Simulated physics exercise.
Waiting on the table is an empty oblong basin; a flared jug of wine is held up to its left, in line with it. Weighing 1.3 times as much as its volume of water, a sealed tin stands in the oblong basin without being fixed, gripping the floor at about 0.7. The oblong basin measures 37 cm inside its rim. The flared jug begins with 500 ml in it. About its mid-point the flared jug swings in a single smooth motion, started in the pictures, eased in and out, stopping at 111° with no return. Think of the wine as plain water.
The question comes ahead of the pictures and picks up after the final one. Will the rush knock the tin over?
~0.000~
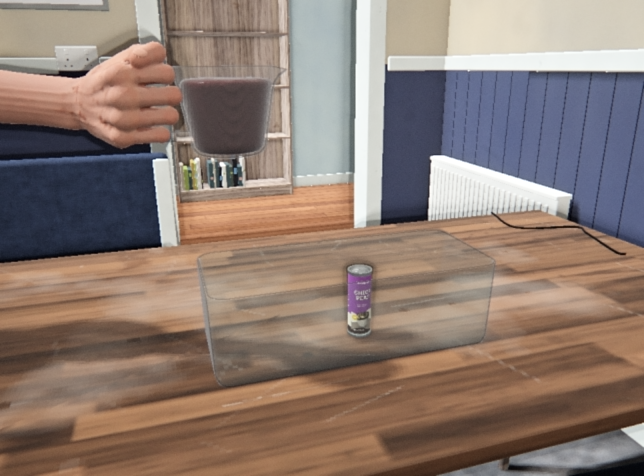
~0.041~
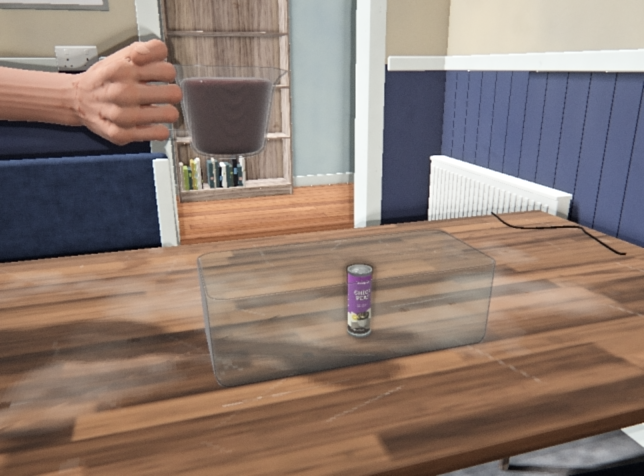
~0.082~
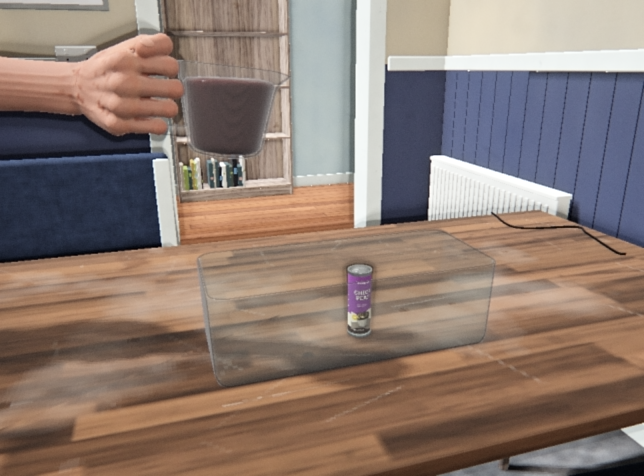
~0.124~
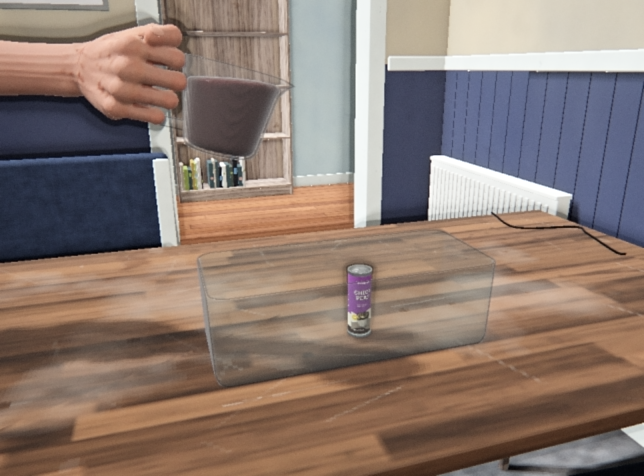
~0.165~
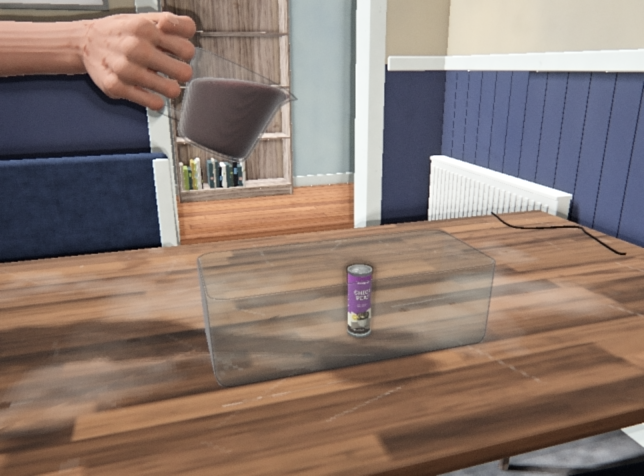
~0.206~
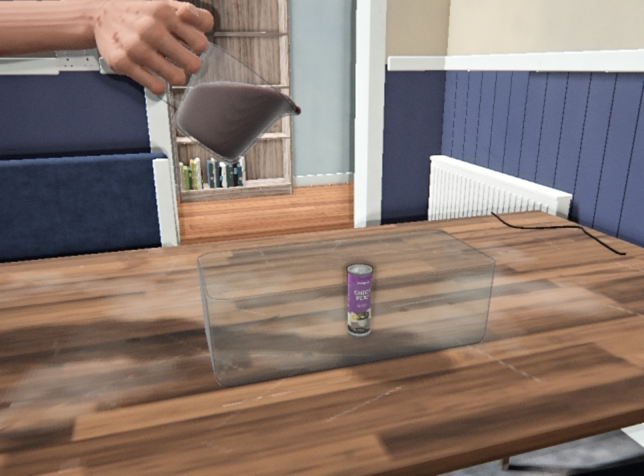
Most likely it will capsize.
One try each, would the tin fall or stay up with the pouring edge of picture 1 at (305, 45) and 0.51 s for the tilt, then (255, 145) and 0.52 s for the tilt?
In the first try it comes down; in the second it remains standing.
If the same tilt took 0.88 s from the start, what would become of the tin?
The tin tips over.
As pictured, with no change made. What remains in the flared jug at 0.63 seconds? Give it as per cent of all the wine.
Remaining share: Approx. 2 %.
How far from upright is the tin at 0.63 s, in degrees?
20°.
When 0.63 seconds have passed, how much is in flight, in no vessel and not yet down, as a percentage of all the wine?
Estimate: About 12 in a hundred.
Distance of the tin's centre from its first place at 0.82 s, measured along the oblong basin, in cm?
8 cm, roughly.
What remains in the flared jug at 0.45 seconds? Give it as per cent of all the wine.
At that time about 30 in a hundred parts are still held.
Then, 0.45 s in, the tilt is 106° and 29 per cent is still to pour; the tin stands where it began.
Then, 0.63 s in, the tilt is 111° and 2 per cent is still to pour; the tin leans 18°.
Then, 0.82 s in, the tilt is 111° and 0 per cent is still to pour; the tin lies on its side.
Then, 1.02 s in, the tilt is 111° and 0 per cent is still to pour; the tin lies on its side.
Finally, the tin lies on its side.
